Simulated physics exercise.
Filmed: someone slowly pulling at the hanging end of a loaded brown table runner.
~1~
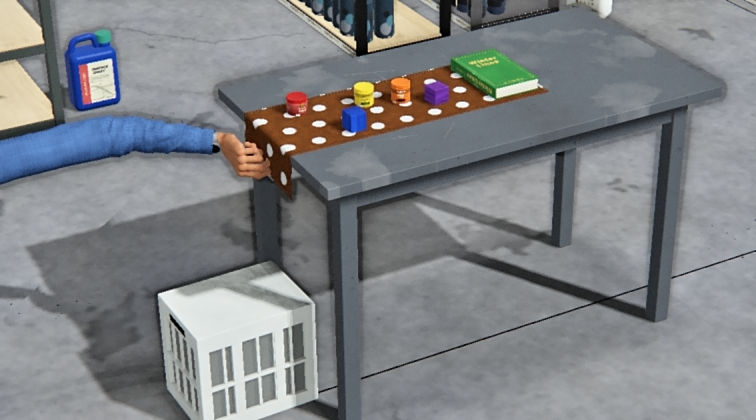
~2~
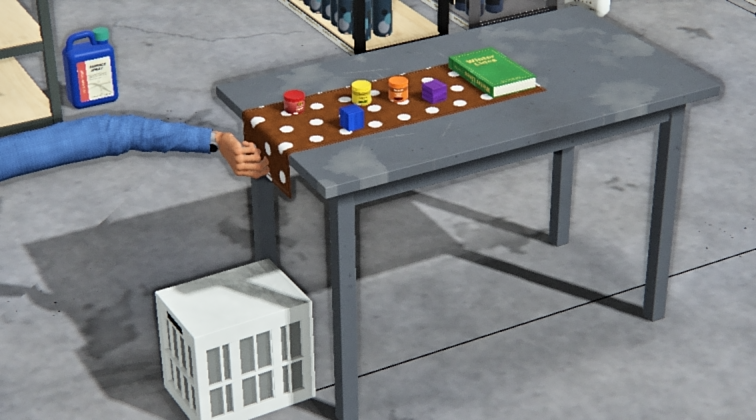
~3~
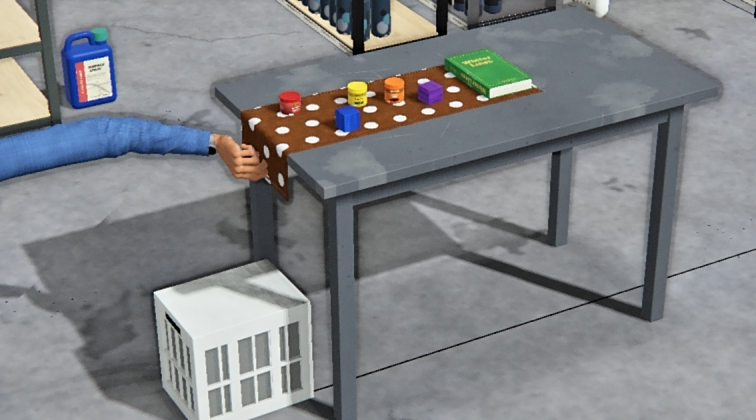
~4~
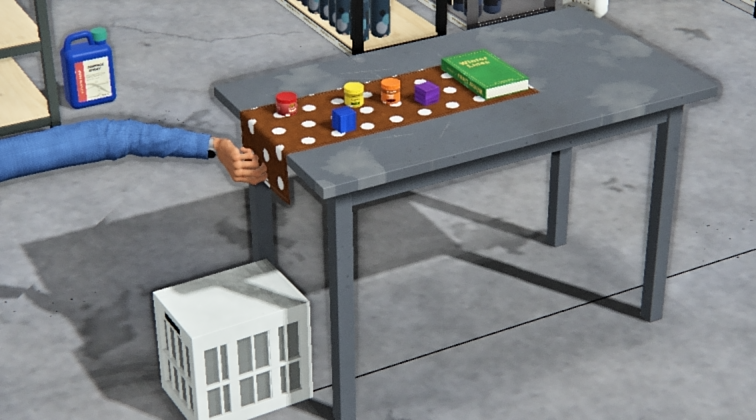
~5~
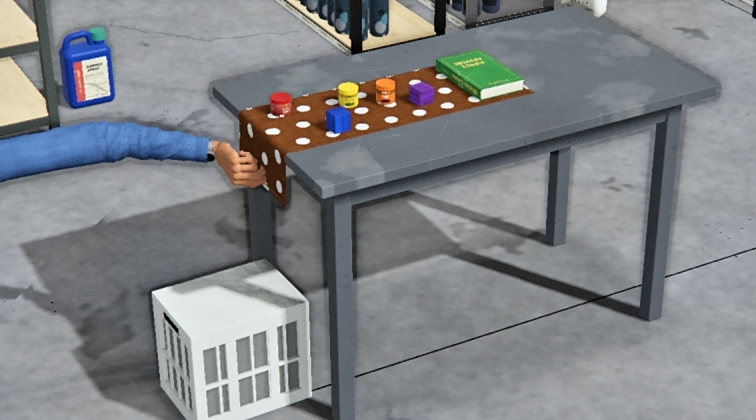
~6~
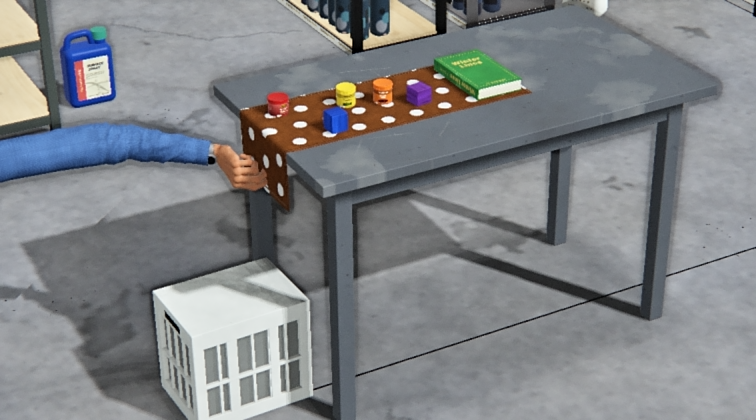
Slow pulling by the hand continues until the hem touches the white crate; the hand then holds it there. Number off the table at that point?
Three things are going to come down.
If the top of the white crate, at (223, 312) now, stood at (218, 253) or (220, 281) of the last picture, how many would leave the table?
First case 1, second 2.
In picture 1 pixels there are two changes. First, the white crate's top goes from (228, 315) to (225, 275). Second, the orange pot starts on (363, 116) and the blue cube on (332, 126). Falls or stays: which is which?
The orange pot stays put, the blue cube is lost.
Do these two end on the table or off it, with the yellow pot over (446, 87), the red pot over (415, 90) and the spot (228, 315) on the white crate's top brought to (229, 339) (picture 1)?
As for the yellow pot, it holds its spot; as for the red pot, it holds its spot.
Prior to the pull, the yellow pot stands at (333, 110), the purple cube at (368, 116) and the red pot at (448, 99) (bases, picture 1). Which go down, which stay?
Yellow pot: Off; purple cube: Off; red pot: Still on.
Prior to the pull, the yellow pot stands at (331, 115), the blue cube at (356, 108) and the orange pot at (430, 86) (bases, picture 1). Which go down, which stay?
The yellow pot is off the top, the blue cube is off the top and the orange pot is still on top.
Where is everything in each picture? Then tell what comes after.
Hem (292, 200); red pot (296, 96); blue cube (354, 111); yellow pot (364, 86); orange pot (401, 82); purple cube (437, 86); top of the crate (228, 315), in the first picture.
Hem (291, 199); red pot (294, 94), in the second picture.
Hem (288, 202); blue cube (348, 110), in the third picture.
Hem (290, 205); yellow pot (354, 86); top of the crate (223, 313), in the fourth picture.
Hem (285, 210); orange pot (385, 83), in the fifth picture.
Hem (289, 212); red pot (278, 97); blue cube (335, 111); yellow pot (345, 87); orange pot (383, 82); purple cube (419, 86), in the sixth picture.
A little later, hem near (266, 241); red pot gone.
Next, hem near (266, 273); red pot and blue cube gone.
When it is over, hem on the crate; red pot, blue cube and yellow pot gone. The table loses three.
